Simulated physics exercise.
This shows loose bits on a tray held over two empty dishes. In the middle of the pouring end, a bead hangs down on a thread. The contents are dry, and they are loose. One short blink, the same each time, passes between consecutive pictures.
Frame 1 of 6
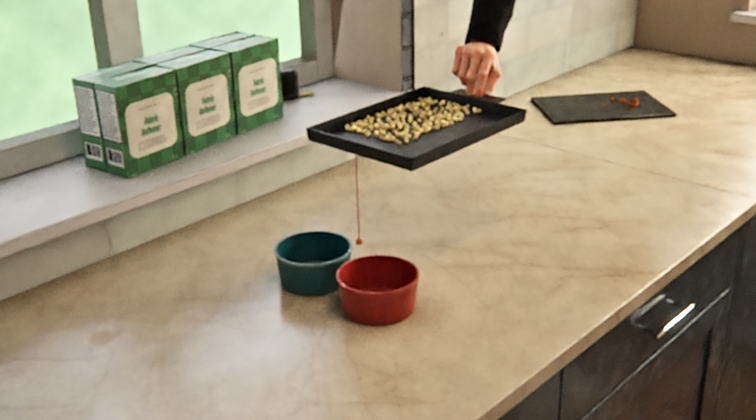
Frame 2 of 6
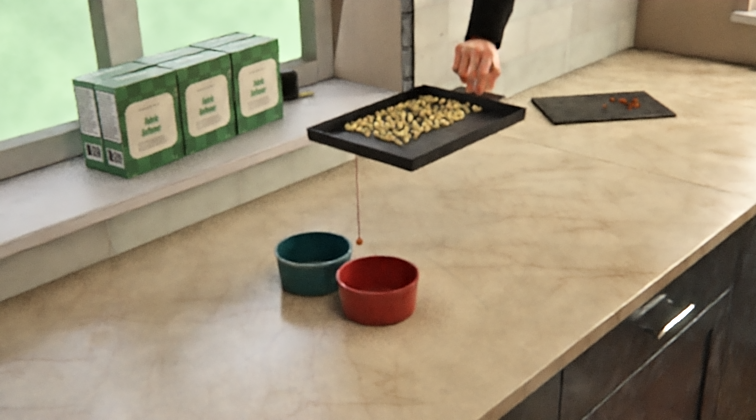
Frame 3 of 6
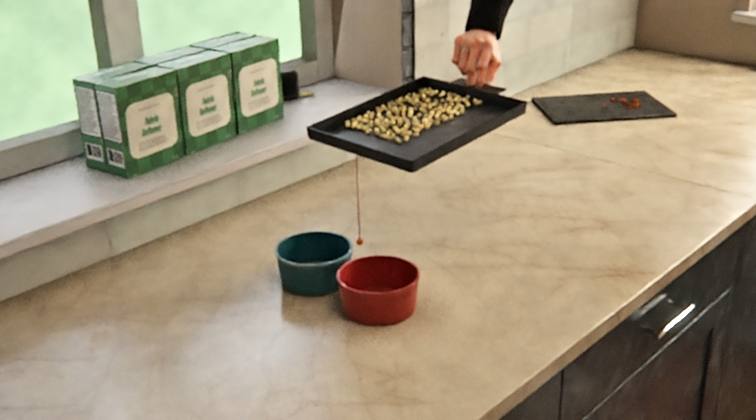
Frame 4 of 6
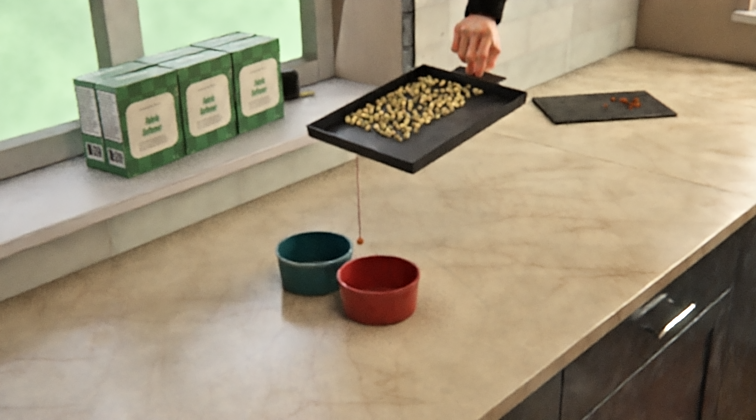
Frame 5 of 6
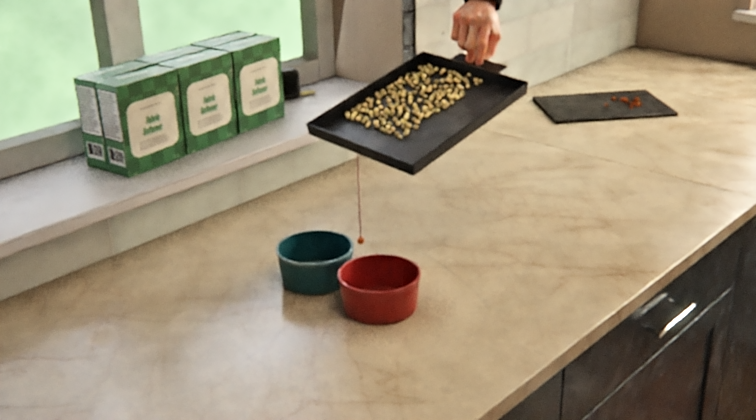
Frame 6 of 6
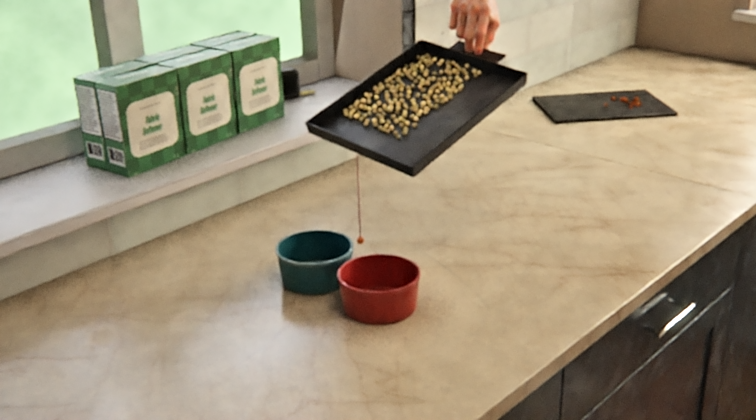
A hand in a dark sleeve grips the far end of a black tray of pale beans above a marbled beige countertop by a window, seen from slightly above. Below are a teal dish on the left and a red one on the right, a small bead hanging on a thread, green boxes on the sill and a dark slab behind. The hand gradually raises the tray's far end, tilting it toward its near right corner, while the camera stays still.
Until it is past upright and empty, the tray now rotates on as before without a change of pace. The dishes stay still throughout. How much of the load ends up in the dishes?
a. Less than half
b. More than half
More than half.
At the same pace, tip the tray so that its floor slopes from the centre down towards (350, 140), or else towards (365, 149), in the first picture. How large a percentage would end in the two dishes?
In order, 80 in a hundred and 80 in a hundred.
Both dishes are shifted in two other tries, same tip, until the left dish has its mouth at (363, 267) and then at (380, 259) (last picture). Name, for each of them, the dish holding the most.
Trial one goes to the left of the two, trial two to the left of the two.
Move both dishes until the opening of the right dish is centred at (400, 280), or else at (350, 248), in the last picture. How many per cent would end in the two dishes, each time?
90 and 0 in a hundred.
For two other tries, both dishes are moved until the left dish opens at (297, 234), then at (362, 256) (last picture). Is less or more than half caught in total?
The first place gets a lesser share, the second the greater share.
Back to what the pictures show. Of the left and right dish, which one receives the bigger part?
That one is the rightward one.
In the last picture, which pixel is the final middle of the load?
Somewhere around (383, 304) in the final view.
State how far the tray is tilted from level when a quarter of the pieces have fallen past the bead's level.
Around 95°, give or take.
Just after the last frame, tray tipped steeply; the larger part on the tray; just a few in the right dish; about a tenth in the air.
A moment on, tray tipped right over; the larger part on the tray; roughly a quarter in the right dish; about a tenth outside both; just a few in the air.
Further on, tray tipped past a quarter turn; the larger part in the right dish; roughly a quarter outside both.
When it is over, tray tipped past a quarter turn; the larger part in the right dish; not one in the left dish; roughly a quarter outside both.
